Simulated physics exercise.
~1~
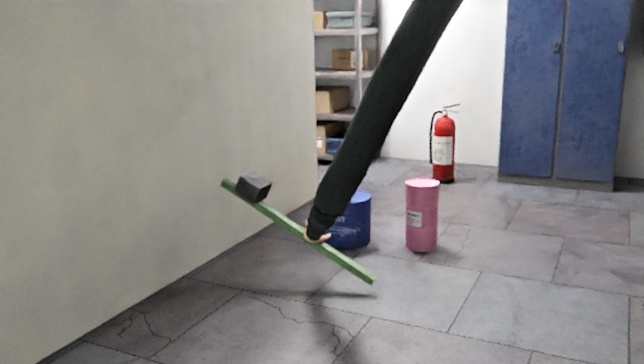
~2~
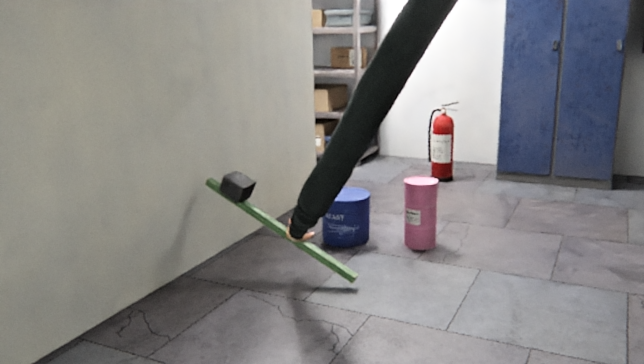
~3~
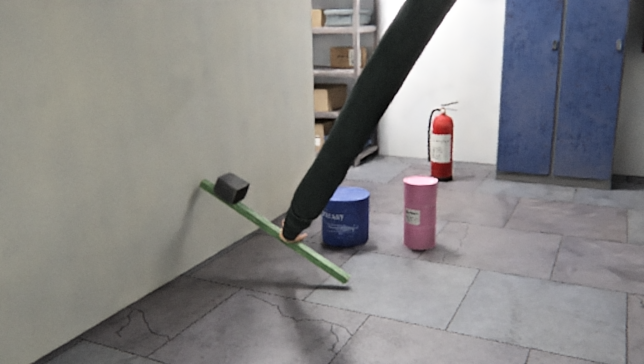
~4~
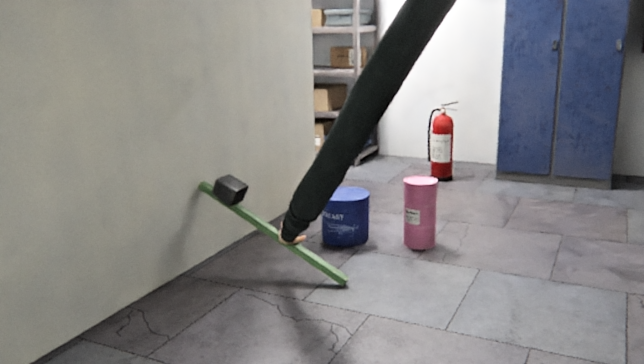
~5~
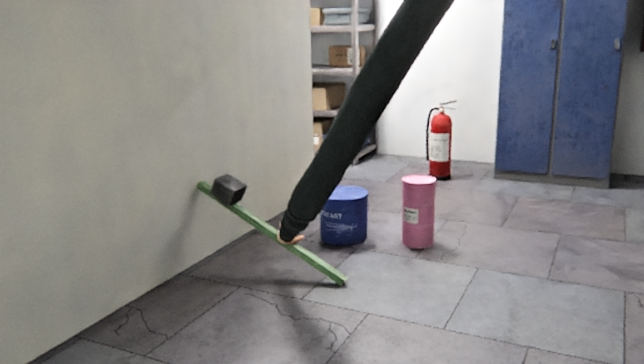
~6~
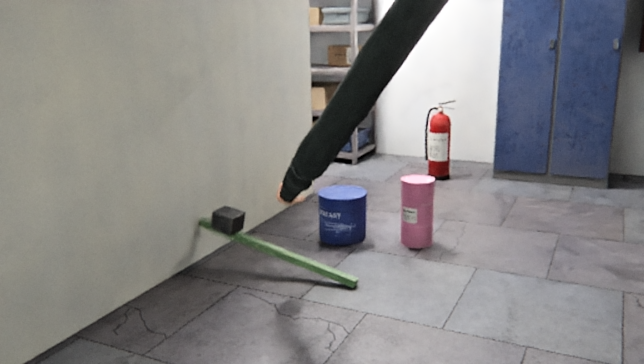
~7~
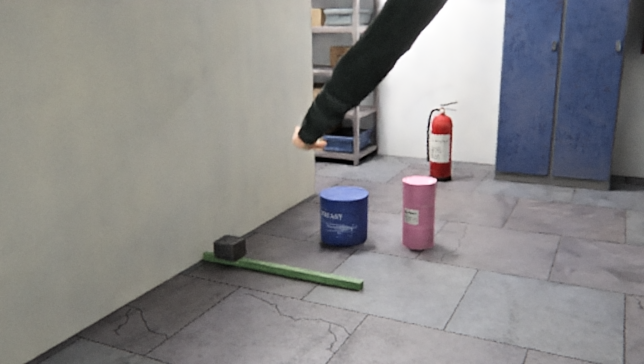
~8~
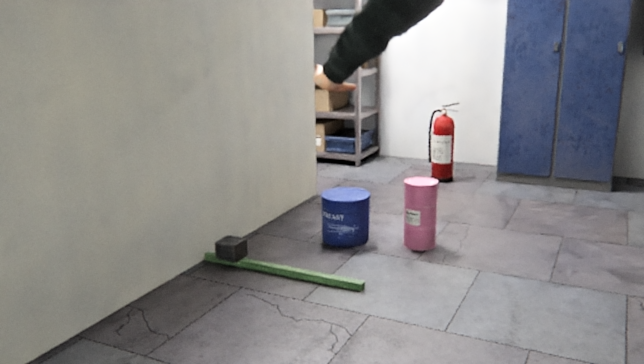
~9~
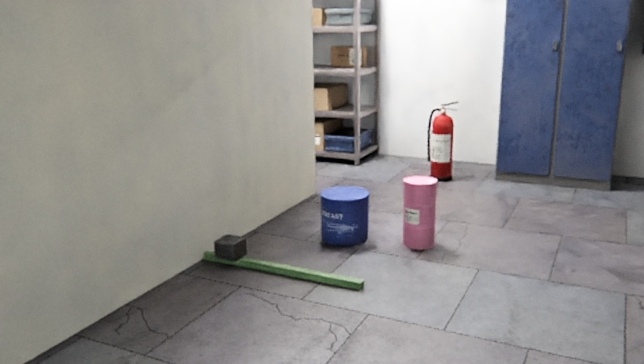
In a storage room with a grey tiled floor, a hand leaned a green pole with a dark block near its upper end against the pale wall on the left, then let go and drew back, and the pole slid down to lie on the floor.
